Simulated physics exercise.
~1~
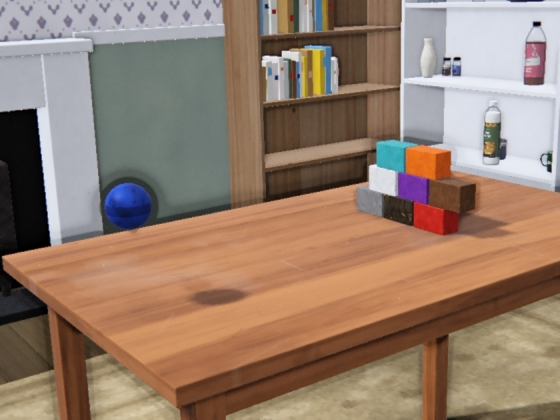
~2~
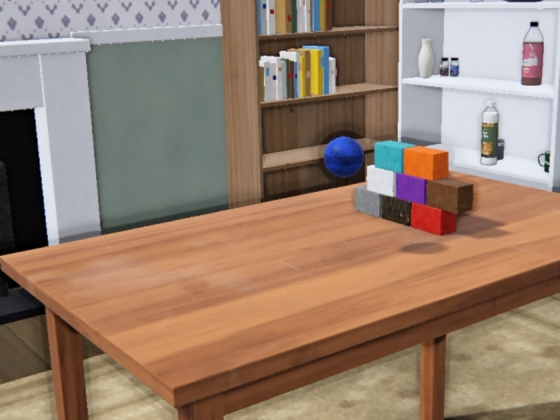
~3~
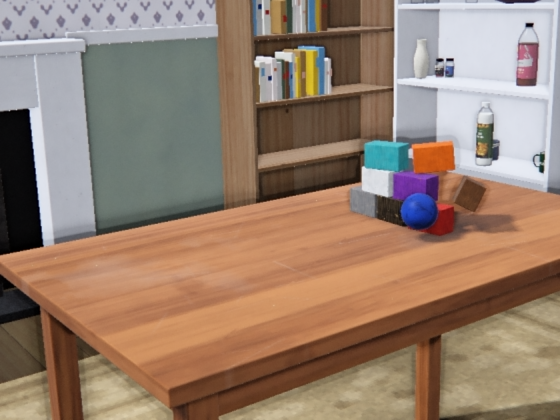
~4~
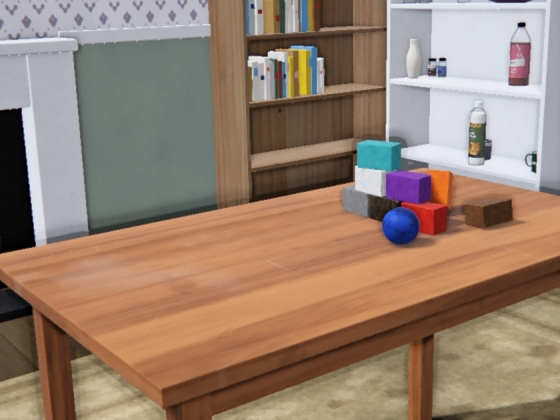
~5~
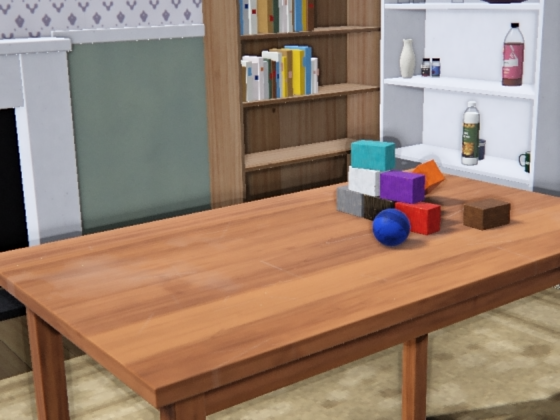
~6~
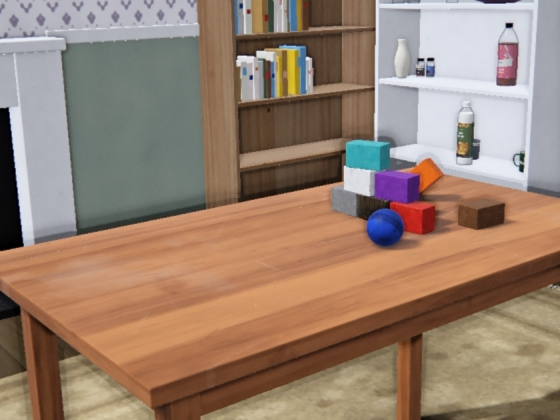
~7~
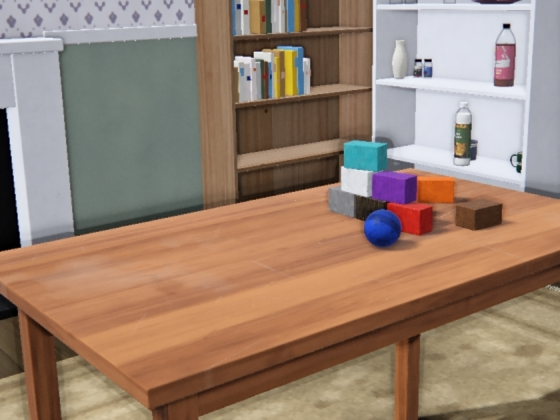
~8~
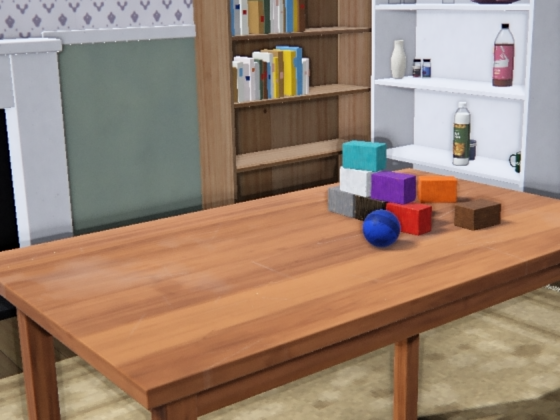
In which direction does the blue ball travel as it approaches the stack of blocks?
The blue ball travels to the right, crossing above the table until it reaches the stack.
